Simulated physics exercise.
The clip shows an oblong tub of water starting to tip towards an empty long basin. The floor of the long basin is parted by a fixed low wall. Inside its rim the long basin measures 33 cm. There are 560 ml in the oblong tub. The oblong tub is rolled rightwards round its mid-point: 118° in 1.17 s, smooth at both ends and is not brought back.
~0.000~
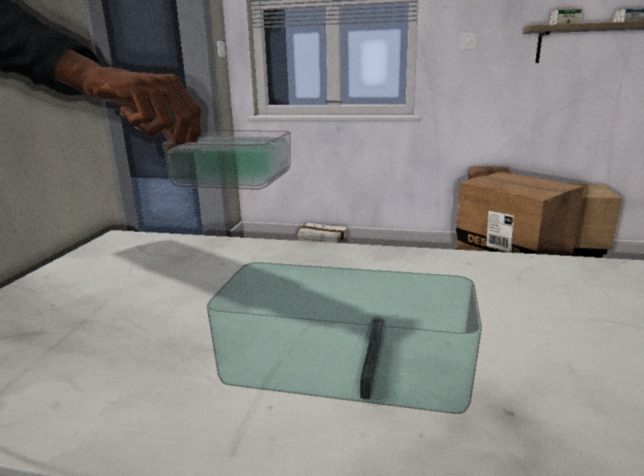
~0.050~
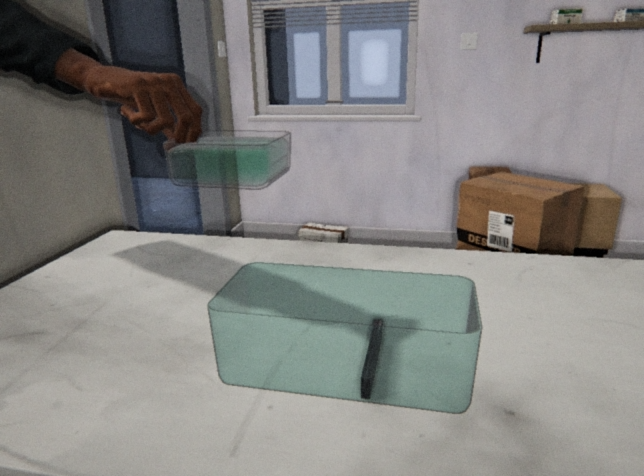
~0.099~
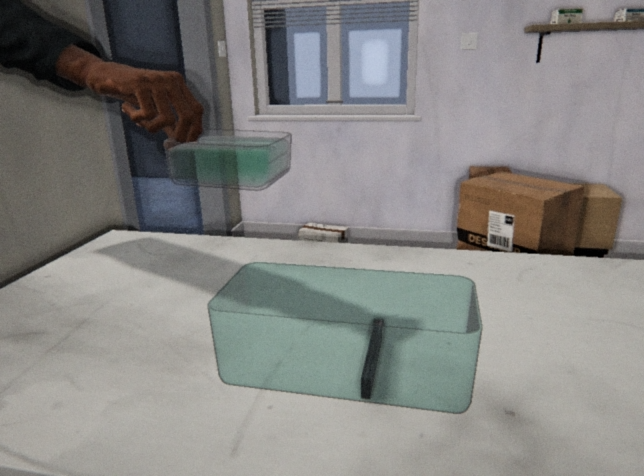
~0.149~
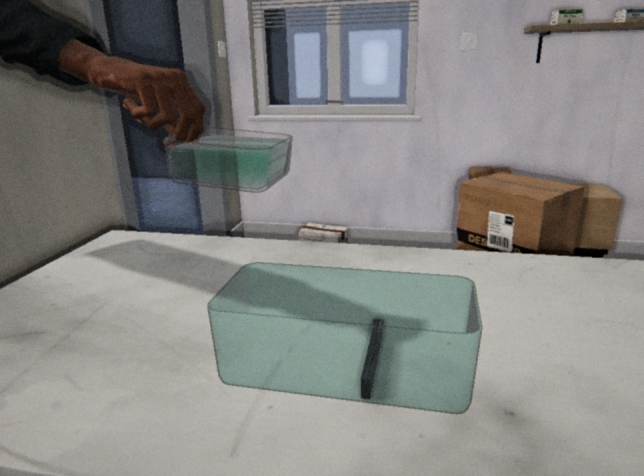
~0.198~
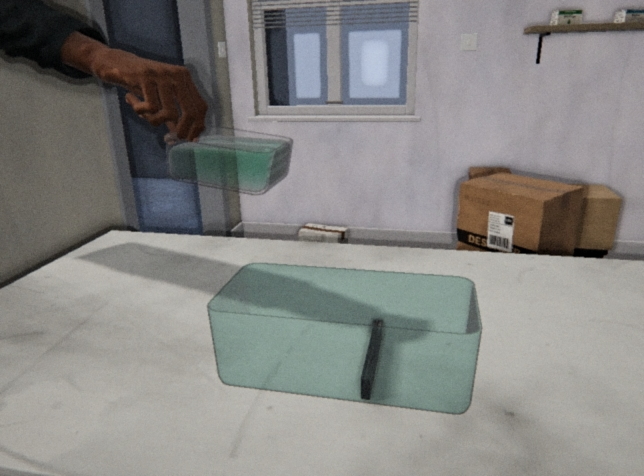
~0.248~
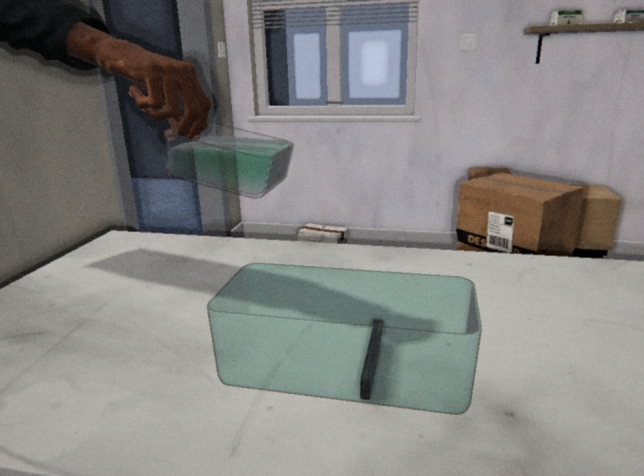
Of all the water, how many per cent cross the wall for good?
About 8 per cent.
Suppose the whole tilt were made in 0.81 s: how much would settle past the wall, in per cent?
In that case some 10 per cent.
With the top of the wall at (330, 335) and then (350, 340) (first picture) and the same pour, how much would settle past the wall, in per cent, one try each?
First 65, then 45 per cent.
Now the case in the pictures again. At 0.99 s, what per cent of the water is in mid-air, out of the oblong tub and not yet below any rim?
About 8 per cent.
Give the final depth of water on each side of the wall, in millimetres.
Left about 18 mm, right about 2 mm.
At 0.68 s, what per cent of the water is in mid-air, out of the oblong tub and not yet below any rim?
About 48 per cent.
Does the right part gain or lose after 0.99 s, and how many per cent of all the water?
It goes up by about 3.
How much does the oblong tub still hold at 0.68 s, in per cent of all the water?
Some 24 per cent.
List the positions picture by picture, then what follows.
In the first frame, it leans 0°; its right rim is at (279, 139); the water meets the walls at (188, 143) and (279, 144); the long basin's rim runs from (227, 285) to (476, 304); the wall's top is at (372, 347).
In the second frame, it leans 1°; its right rim is at (280, 140); the water meets the walls at (188, 143) and (280, 145).
In the third frame, it leans 2°; its right rim is at (280, 141); the water meets the walls at (189, 142) and (280, 144).
In the fourth frame, it leans 5°; its right rim is at (281, 144); the water meets the walls at (189, 142) and (281, 146).
In the fifth frame, it leans 8°; its right rim is at (282, 148); the water meets the walls at (190, 142) and (282, 146).
In the sixth frame, it leans 13°; its right rim is at (283, 152); the water meets the walls at (190, 142) and (283, 147).
Then, 0.68 s in, the tilt is 73° and 23 per cent is still to pour, 28 is left of the wall and 0 right of it.
Then, 0.99 s in, the tilt is 111° and 2 per cent is still to pour, 84 is left of the wall and 5 right of it.
Then, 1.31 s in, the tilt is 118° and 0 per cent is still to pour, 91 is left of the wall and 7 right of it.
Then, 1.67 s in, the tilt is 118° and 0 per cent is still to pour, 90 is left of the wall and 8 right of it.
Finally, 90 per cent lies left of the wall, 8 right of it and 2 outside.
